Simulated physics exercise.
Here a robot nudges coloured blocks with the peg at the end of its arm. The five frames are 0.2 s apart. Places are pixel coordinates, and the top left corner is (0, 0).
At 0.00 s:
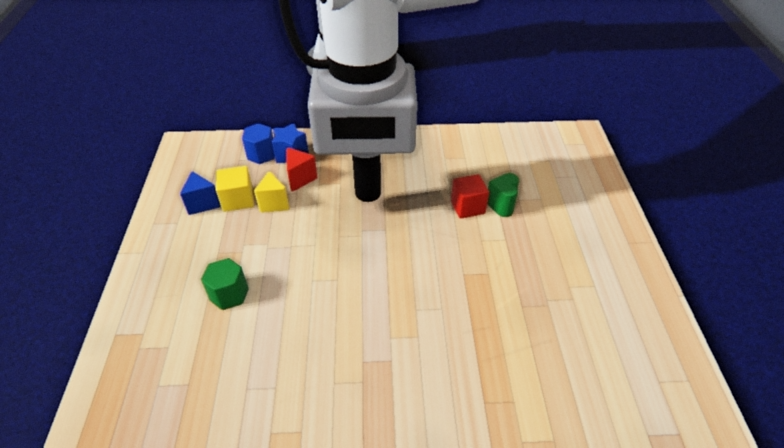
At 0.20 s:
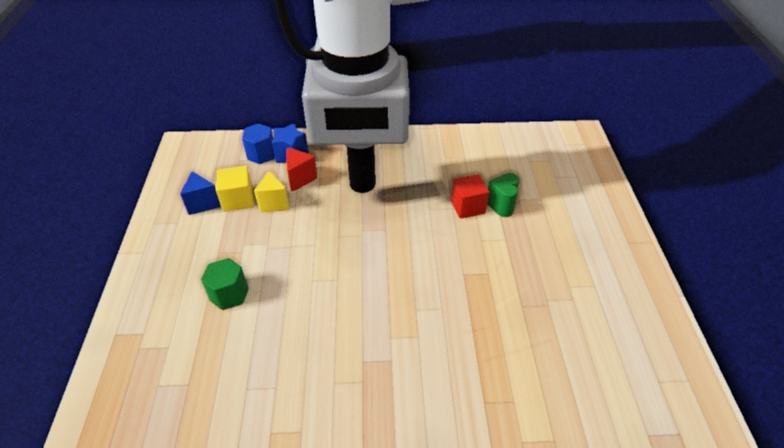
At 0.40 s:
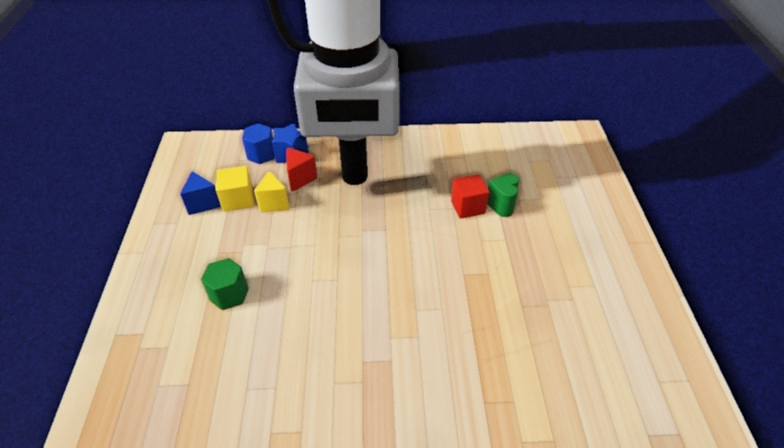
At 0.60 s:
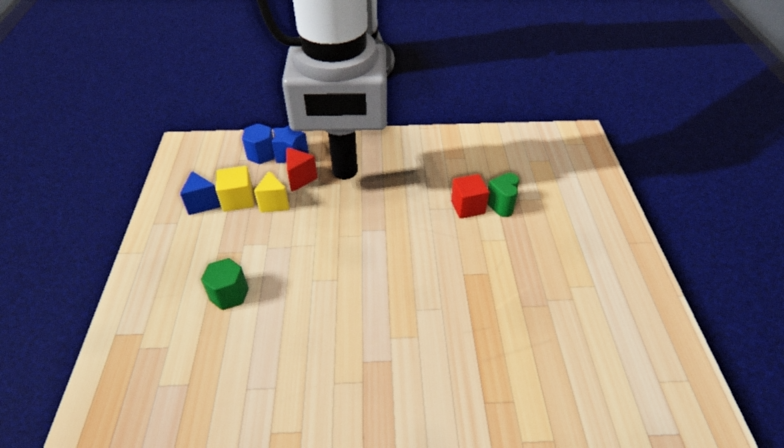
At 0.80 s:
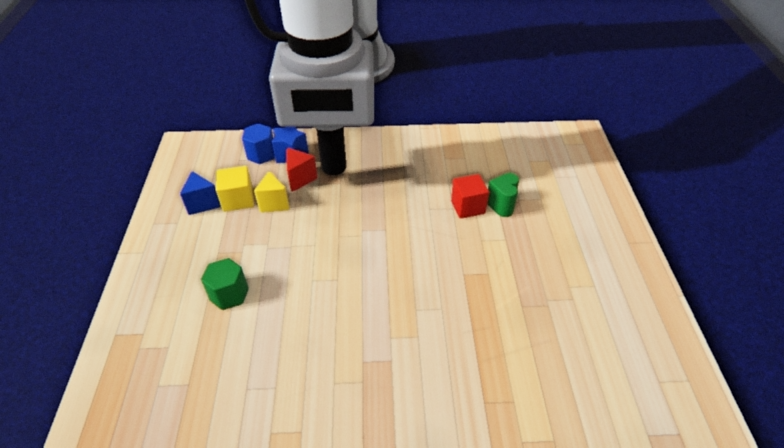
The robot's peg moves left and slightly back toward the red block while the blocks stay still.
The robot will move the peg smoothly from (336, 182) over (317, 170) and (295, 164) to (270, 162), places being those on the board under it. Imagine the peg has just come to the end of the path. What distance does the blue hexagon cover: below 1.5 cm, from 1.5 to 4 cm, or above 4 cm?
If I had to pick, the blue hexagon travels beyond 4 cm here.
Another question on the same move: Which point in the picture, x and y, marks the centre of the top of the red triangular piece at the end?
Its top centre lands on (269, 156).
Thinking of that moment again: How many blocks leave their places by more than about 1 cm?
The push moves three or more blocks more than 1 cm.
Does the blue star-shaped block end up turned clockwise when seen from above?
Short answer: Yes.
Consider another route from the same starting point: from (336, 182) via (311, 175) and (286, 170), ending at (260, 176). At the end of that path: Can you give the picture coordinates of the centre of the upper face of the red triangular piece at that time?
The spot you're after is about (231, 162) in the image.
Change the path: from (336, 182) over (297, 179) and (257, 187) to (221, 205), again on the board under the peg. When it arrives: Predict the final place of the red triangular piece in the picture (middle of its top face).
Close to (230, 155).
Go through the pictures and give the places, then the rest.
Peg's lower end at (368, 194); yellow four-sided block at (232, 177); blue hexagon at (257, 132); blue star-shaped block at (287, 134); red triangular piece at (297, 157), in the first frame.
Peg at (363, 186); blocks still, in the second frame.
Peg at (355, 178); blocks still, in the third frame.
Peg at (345, 172); blocks still, in the fourth frame.
Peg at (334, 168); yellow four-sided block at (232, 177); blue hexagon at (257, 132); blue star-shaped block at (287, 134); red triangular piece at (297, 157), in the fifth frame.
The first path, step by step. One third of the way, peg at (315, 157); red triangular piece at (286, 156), turned 40° anticlockwise.
Two thirds of the way, peg at (292, 150); blue hexagon at (247, 129); blue star-shaped block at (276, 130), turned 15° clockwise; red triangular piece at (276, 155), turned 100° anticlockwise.
At the end, peg at (267, 148); yellow four-sided block still; blue hexagon at (228, 122); blue star-shaped block at (256, 126), turned 30° clockwise; red triangular piece at (269, 156), turned 130° anticlockwise.
